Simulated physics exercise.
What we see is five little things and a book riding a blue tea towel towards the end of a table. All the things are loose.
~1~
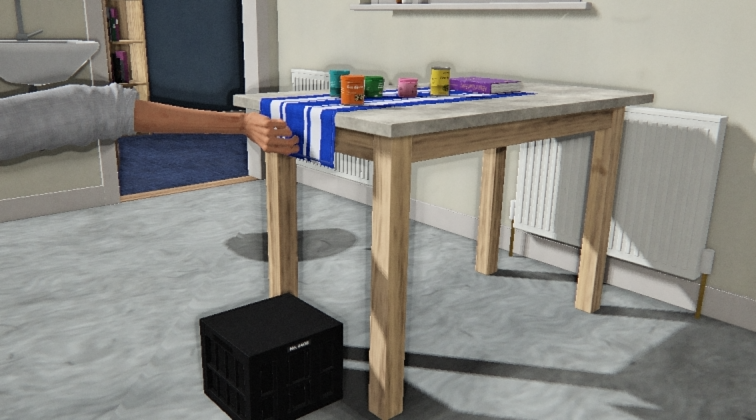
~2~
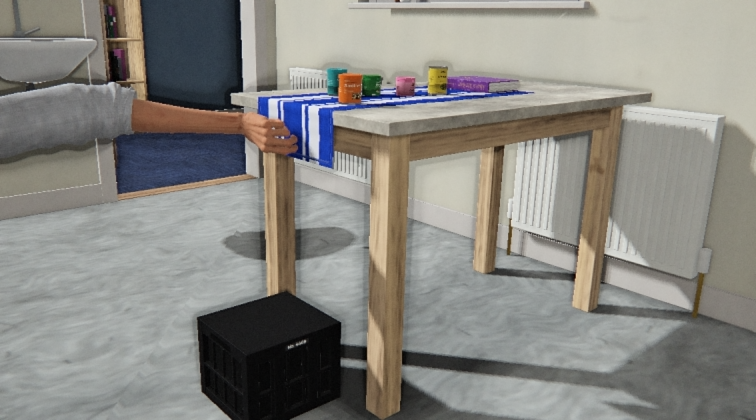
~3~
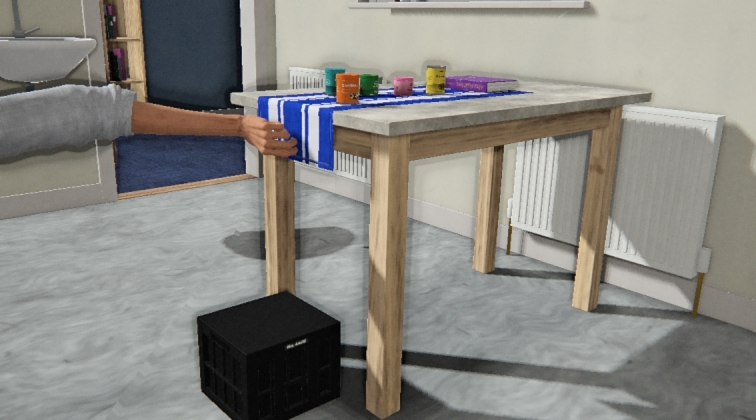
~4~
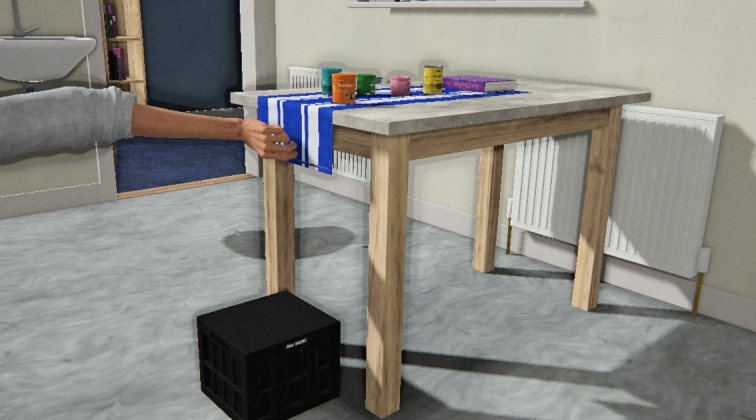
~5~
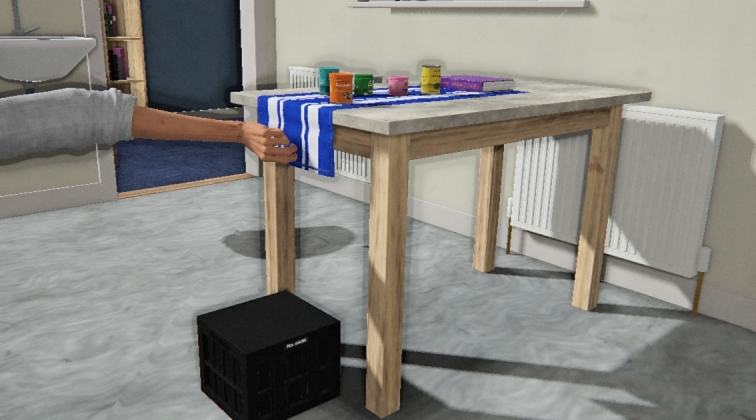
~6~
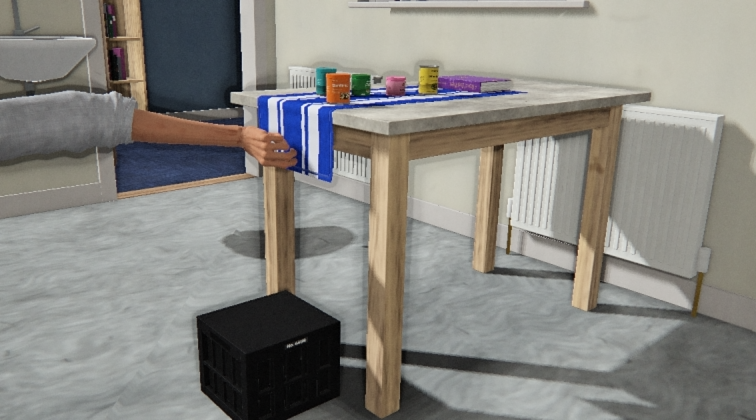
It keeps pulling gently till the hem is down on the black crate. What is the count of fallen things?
The count of fallen things is four.
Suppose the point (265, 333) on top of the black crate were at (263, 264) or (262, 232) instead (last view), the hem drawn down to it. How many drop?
In that case 2 and 1.
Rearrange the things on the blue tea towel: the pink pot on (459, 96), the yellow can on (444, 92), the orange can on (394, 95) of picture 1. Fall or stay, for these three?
The pink pot does not fall, the yellow can keeps its place on top, the orange can comes down.
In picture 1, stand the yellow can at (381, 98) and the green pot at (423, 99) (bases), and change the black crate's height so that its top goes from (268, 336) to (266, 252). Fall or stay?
The yellow can stays on; the green pot remains up.
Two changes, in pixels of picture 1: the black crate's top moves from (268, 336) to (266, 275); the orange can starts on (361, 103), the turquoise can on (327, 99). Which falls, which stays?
The orange can is carried off, the turquoise can drops off.
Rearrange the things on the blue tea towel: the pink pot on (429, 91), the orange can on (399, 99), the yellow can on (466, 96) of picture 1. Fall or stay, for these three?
The pink pot does not fall, the orange can tumbles off, the yellow can does not fall.
Soon after, hem near (292, 243); orange can and turquoise can gone.
Then, hem on the crate; orange can, turquoise can, green pot and pink pot gone.
At rest, hem on the crate; orange can, turquoise can, green pot and pink pot gone. It carries off four.
